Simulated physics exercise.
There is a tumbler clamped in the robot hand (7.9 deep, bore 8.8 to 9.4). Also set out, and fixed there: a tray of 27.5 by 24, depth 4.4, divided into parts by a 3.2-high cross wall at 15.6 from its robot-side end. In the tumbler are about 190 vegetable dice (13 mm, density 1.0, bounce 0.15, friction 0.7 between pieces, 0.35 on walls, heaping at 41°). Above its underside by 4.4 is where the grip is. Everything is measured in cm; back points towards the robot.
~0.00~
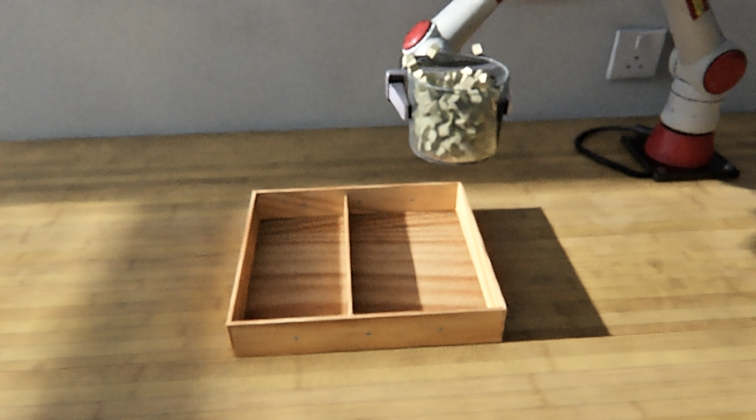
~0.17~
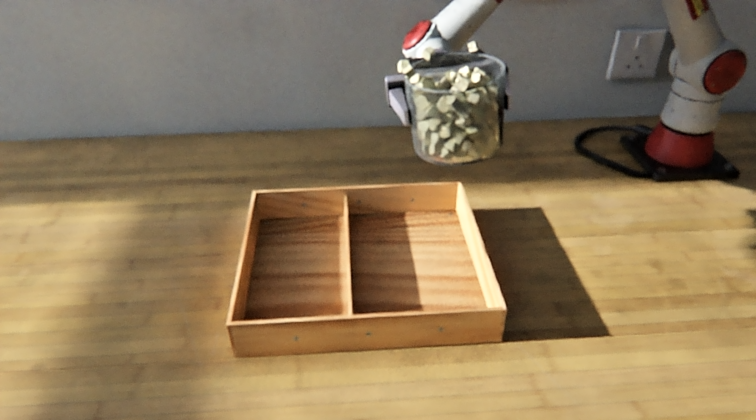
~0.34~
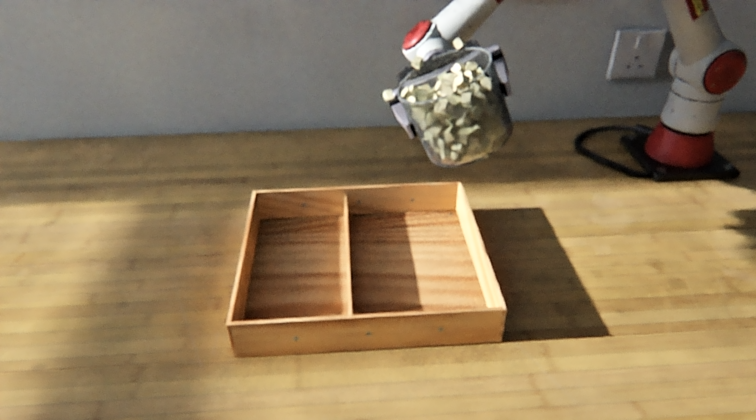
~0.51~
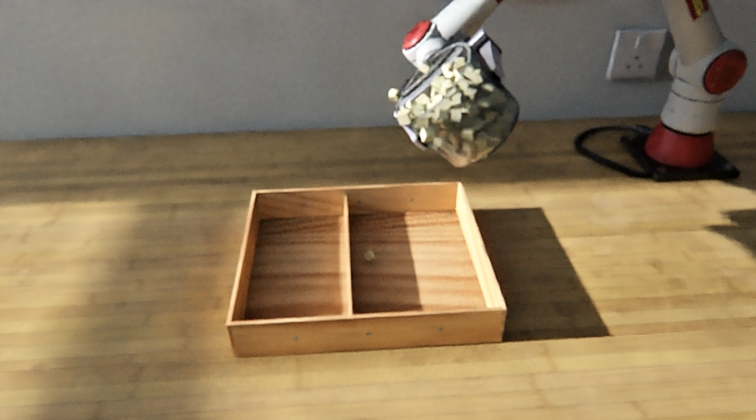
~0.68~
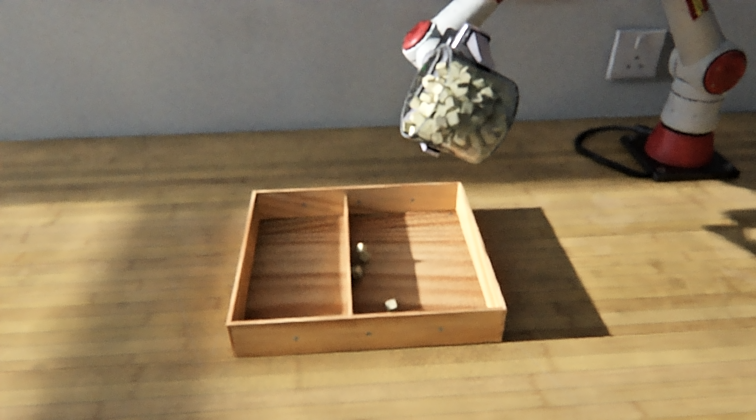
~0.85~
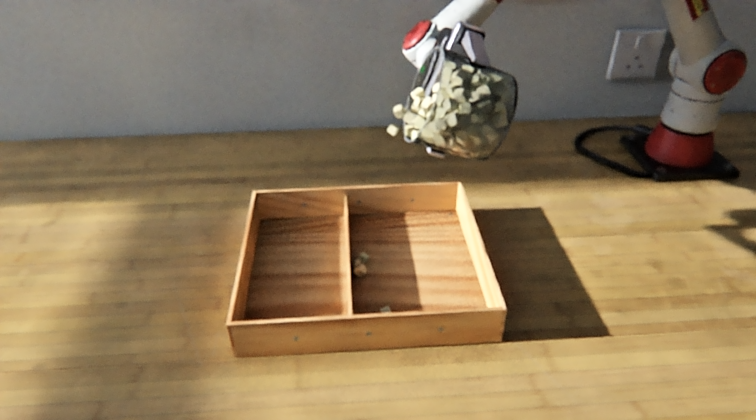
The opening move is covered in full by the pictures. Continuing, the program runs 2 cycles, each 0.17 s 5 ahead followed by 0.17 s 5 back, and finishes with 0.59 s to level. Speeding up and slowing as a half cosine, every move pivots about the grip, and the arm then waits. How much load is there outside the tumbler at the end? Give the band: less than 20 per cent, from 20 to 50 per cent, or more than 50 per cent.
The band is from 20 to 50 per cent.
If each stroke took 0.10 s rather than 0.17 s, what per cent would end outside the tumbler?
About 70 per cent in that case.
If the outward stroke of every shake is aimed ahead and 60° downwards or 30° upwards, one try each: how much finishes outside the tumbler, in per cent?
It comes to around 5 per cent on the first try and around 35 per cent on the second.
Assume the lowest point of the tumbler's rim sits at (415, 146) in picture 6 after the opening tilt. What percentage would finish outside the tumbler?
75 %.
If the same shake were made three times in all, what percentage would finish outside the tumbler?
My guess is near 35 per cent.
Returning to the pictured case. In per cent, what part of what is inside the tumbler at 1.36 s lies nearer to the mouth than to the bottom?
Estimate: Around 45 %.
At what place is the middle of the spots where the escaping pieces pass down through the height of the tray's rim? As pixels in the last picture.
Estimated centre near (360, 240) in pixels.
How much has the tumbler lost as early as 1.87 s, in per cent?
I'd say some 30 percent by then.
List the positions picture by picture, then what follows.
In the first frame, tumbler middle at (456, 110), level; upper third of the load around (456, 91), from x 410 to 495, top at y 50; 187 in the tumbler.
In the second frame, tumbler middle at (456, 110), tilted 7° forward; upper third of the load around (457, 90), from x 405 to 495, top at y 45.
In the third frame, tumbler middle at (458, 109), tilted 24° forward; upper third of the load around (460, 92), from x 390 to 500, top at y 45; 186 in the tumbler, 1 in flight or on a rim.
In the fourth frame, tumbler middle at (459, 108), tilted 45° forward; upper third of the load around (469, 90), from x 370 to 505, top at y 65; 184 in the tumbler, 1 in the robot-side part, 2 in flight or on a rim.
In the fifth frame, tumbler middle at (460, 107), tilted 62° forward; upper third of the load around (468, 87), from x 355 to 505, top at y 65; 183 in the tumbler, 4 in the robot-side part.
In the sixth frame, tumbler middle at (460, 107), tilted 69° forward; upper third of the load around (470, 90), from x 355 to 505, top at y 65; 182 in the tumbler, 4 in the robot-side part, 1 in flight or on a rim.
After 1.36 s, tilted 69° forward, highest piece 23 above the table; 144 in the tumbler, 28 in the robot-side part, 14 in the far-side part, 1 in flight or on a rim.
After 1.87 s, tilted 27° forward, highest piece 24 above the table; 133 in the tumbler, 35 in the robot-side part, 19 in the far-side part.
After 2.32 s, level, highest piece 25 above the table; 133 in the tumbler, 35 in the robot-side part, 19 in the far-side part.
After 3.37 s, level, highest piece 25 above the table; 133 in the tumbler, 35 in the robot-side part, 19 in the far-side part.
At rest, 133 in the tumbler, 35 in the robot-side part, 19 in the far-side part. That is 29 % outside the tumbler.
